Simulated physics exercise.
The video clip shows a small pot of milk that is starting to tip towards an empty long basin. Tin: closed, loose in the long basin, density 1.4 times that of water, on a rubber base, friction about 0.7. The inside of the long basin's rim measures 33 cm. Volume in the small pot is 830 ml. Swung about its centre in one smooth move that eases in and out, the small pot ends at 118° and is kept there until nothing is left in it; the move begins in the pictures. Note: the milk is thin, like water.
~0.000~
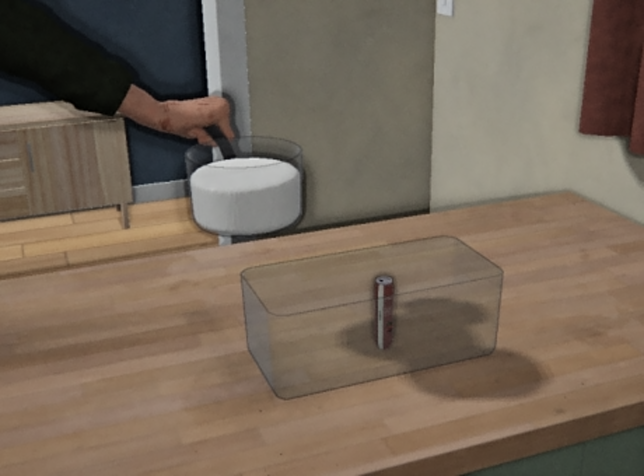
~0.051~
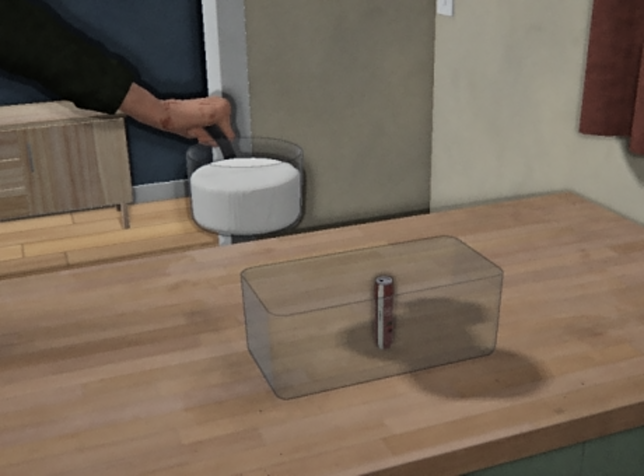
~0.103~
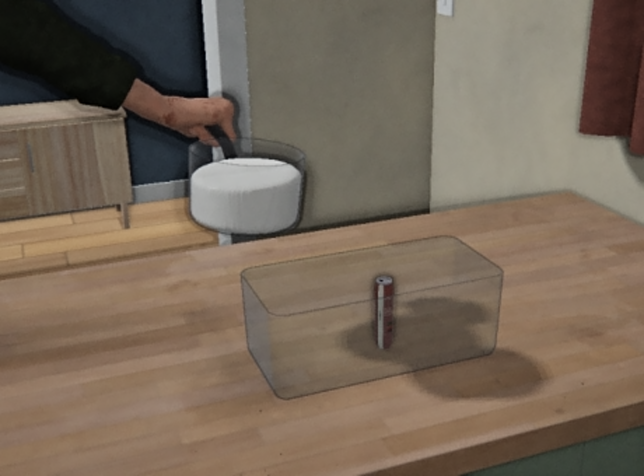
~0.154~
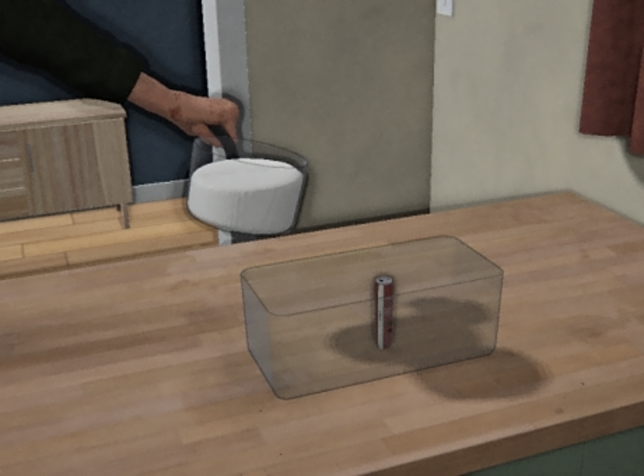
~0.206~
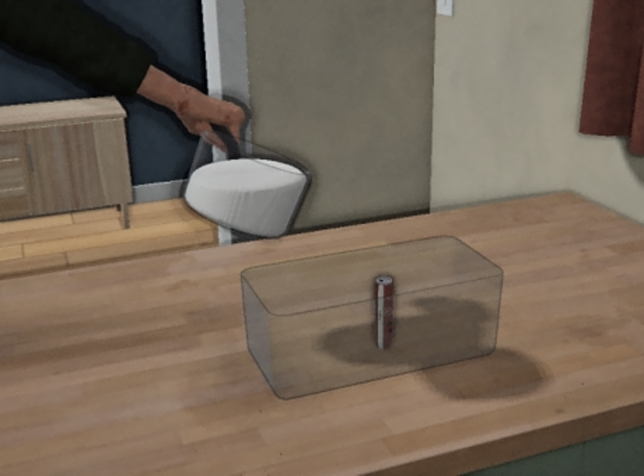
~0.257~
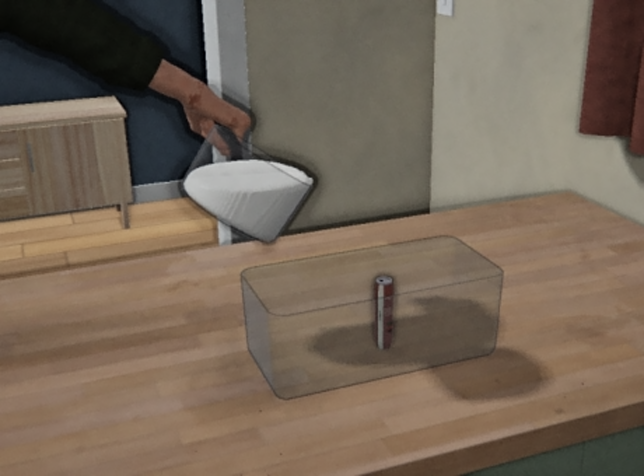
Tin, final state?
Standing.
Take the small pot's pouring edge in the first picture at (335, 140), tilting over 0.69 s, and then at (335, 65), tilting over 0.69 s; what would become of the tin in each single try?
In the first try it comes down; in the second it comes down.
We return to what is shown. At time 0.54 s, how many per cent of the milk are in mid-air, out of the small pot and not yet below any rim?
It comes to roughly 42 per cent.
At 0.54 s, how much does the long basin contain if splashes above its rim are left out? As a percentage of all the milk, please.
About 26%.
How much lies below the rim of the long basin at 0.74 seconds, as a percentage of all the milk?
Some 90 percent.
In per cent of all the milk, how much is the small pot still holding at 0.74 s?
Around 4 in a hundred is still there.
Then, 0.54 s in, the tilt is 104° and 30 per cent is still to pour; the tin stands where it began.
Then, 0.74 s in, the tilt is 118° and 4 per cent is still to pour; the tin stands where it began.
Then, 0.96 s in, the tilt is 118° and 0 per cent is still to pour; the tin stands where it began.
Then, 1.19 s in, the tilt is 118° and 0 per cent is still to pour; the tin stands where it began.
Finally, the tin stands where it began.
